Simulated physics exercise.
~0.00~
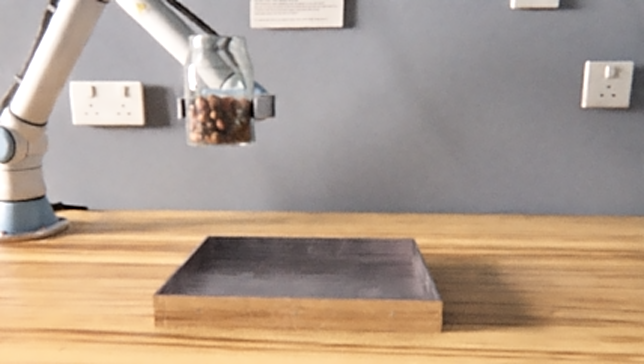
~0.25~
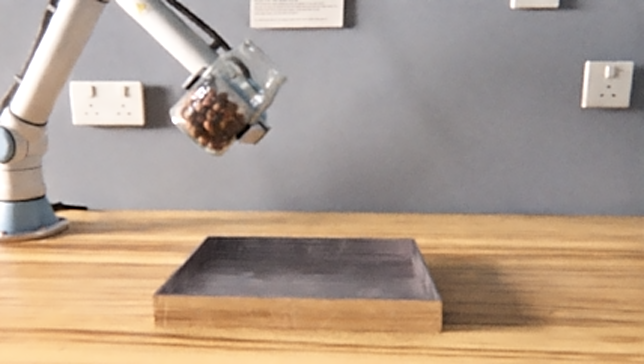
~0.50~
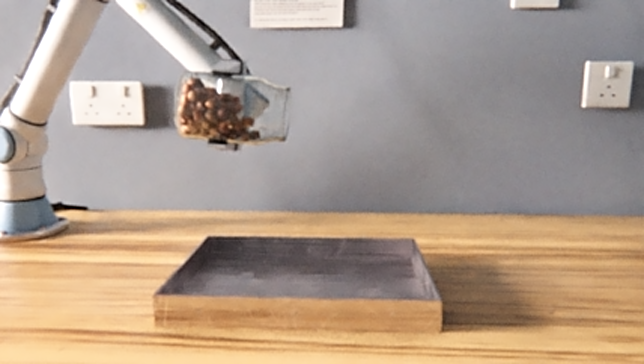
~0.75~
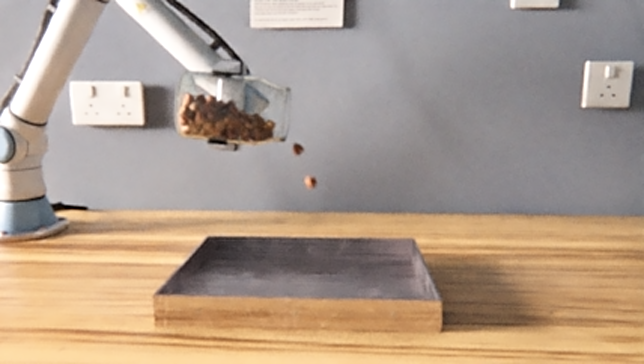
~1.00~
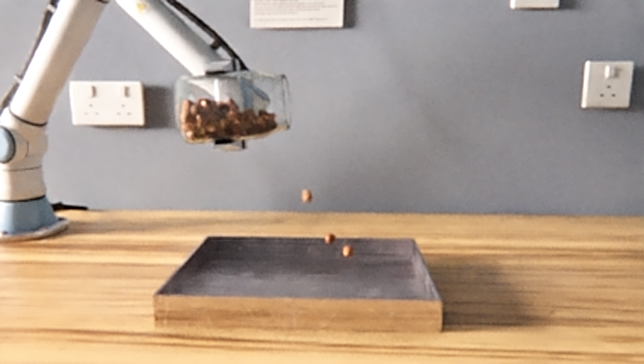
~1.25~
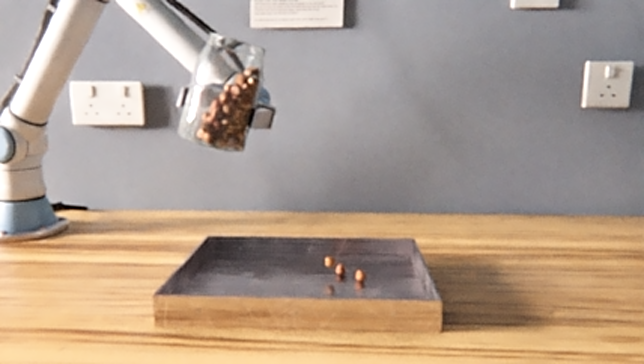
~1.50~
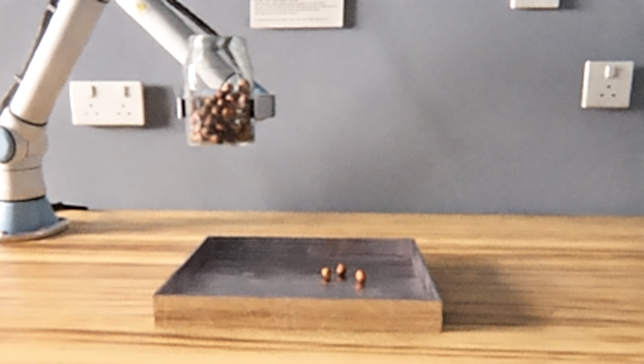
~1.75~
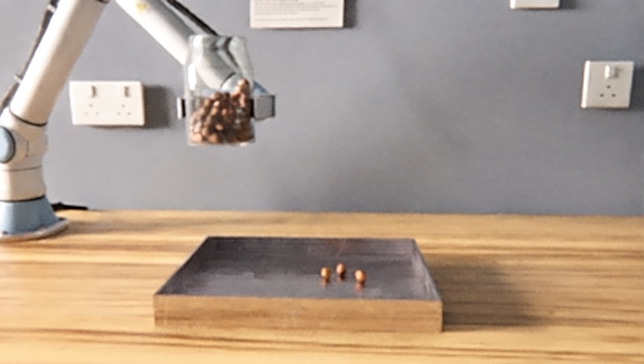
In this clip, a robot arm holds a clear jar of hazelnuts above a shallow tray on a wooden table and tips it rightward onto its side. Three nuts drop into the tray before the arm turns the jar upright again, still holding most of its contents.
